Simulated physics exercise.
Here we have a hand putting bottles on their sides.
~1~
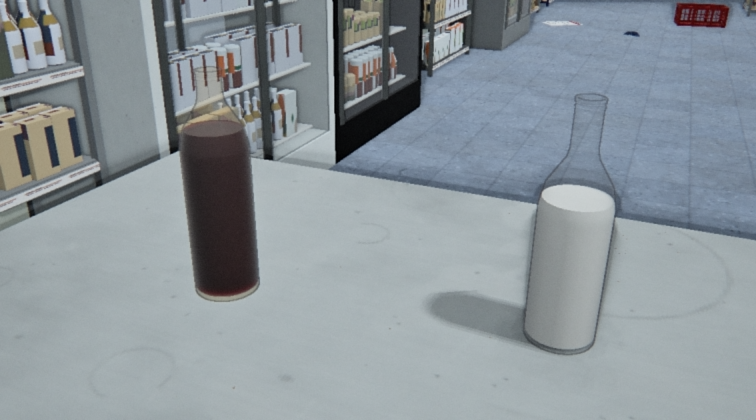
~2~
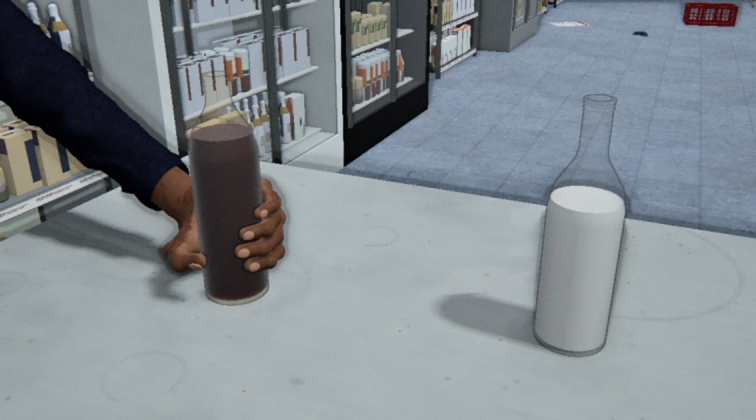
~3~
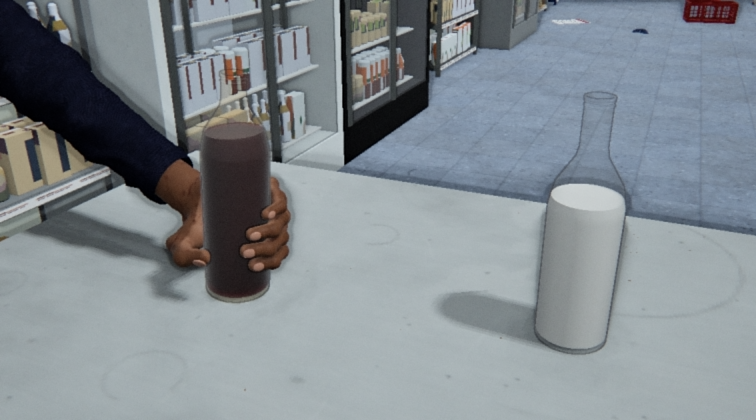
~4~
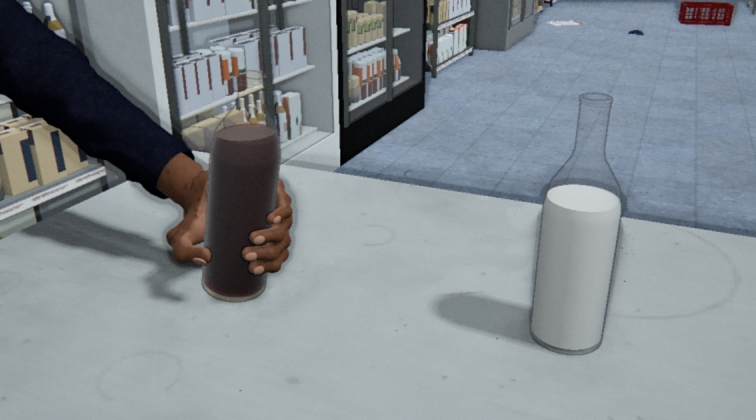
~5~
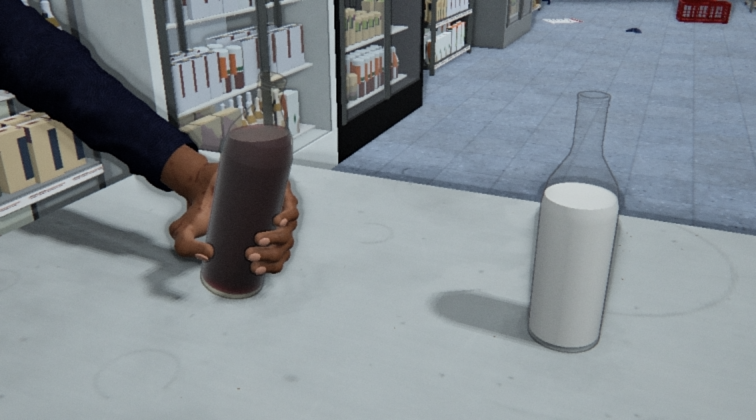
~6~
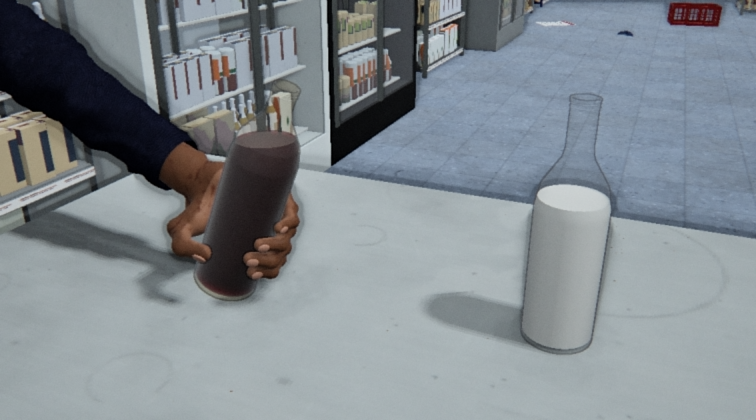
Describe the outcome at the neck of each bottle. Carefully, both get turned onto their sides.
Left: The contents come out. Right: The contents come out.
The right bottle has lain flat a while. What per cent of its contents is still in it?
Residual share: About 35 per cent.
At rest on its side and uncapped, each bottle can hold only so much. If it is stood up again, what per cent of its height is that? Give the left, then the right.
Roughly 26 percent, then 22 percent.
Shortly, the left bottle is nearly down; left bottle, no leak.
Then, the left bottle lies flat; left bottle, it leaks.
At the finish, both lie flat; left bottle, it leaks; right bottle, it leaks.
